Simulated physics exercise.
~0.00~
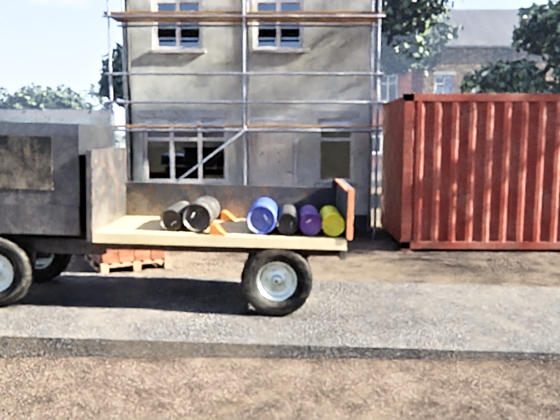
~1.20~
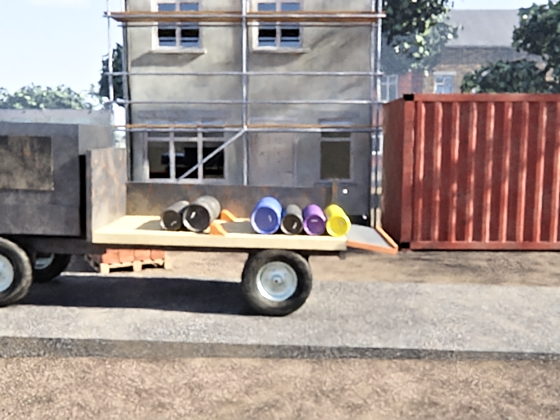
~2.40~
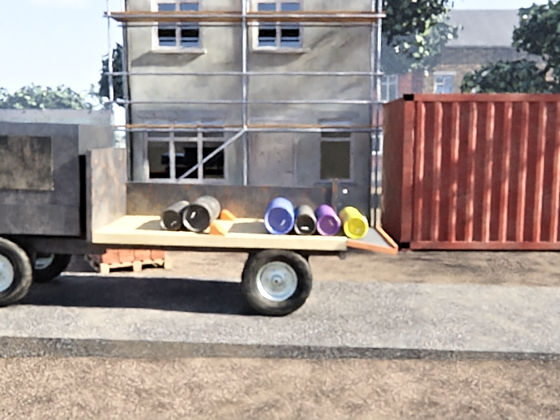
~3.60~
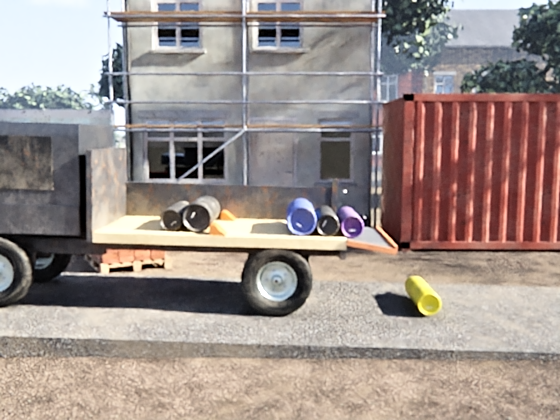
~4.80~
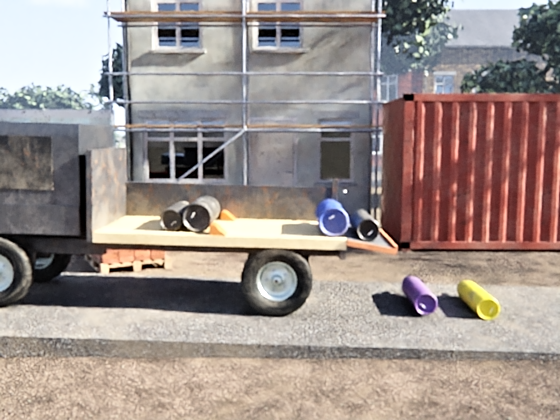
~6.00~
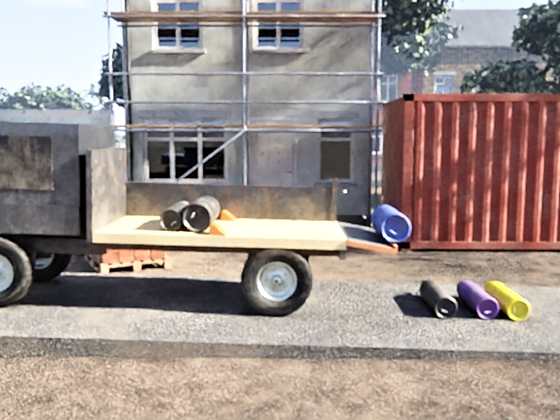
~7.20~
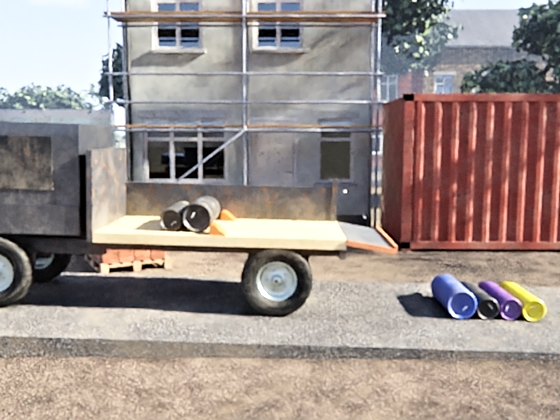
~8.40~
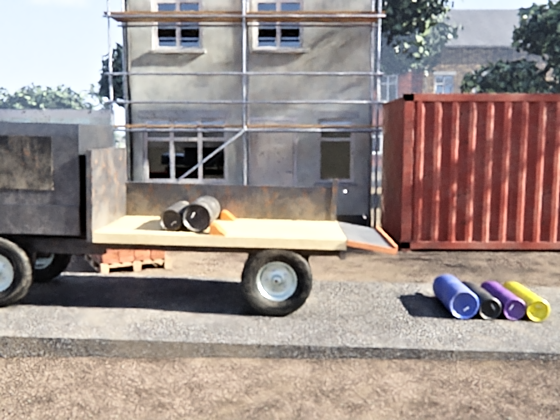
We see the tailgate of a parked pick-up drop open, and the yellow, purple, black and blue cylinders roll right and fall off one after another. They come to rest side by side on the ground, while two dark cylinders stay behind the orange chock.
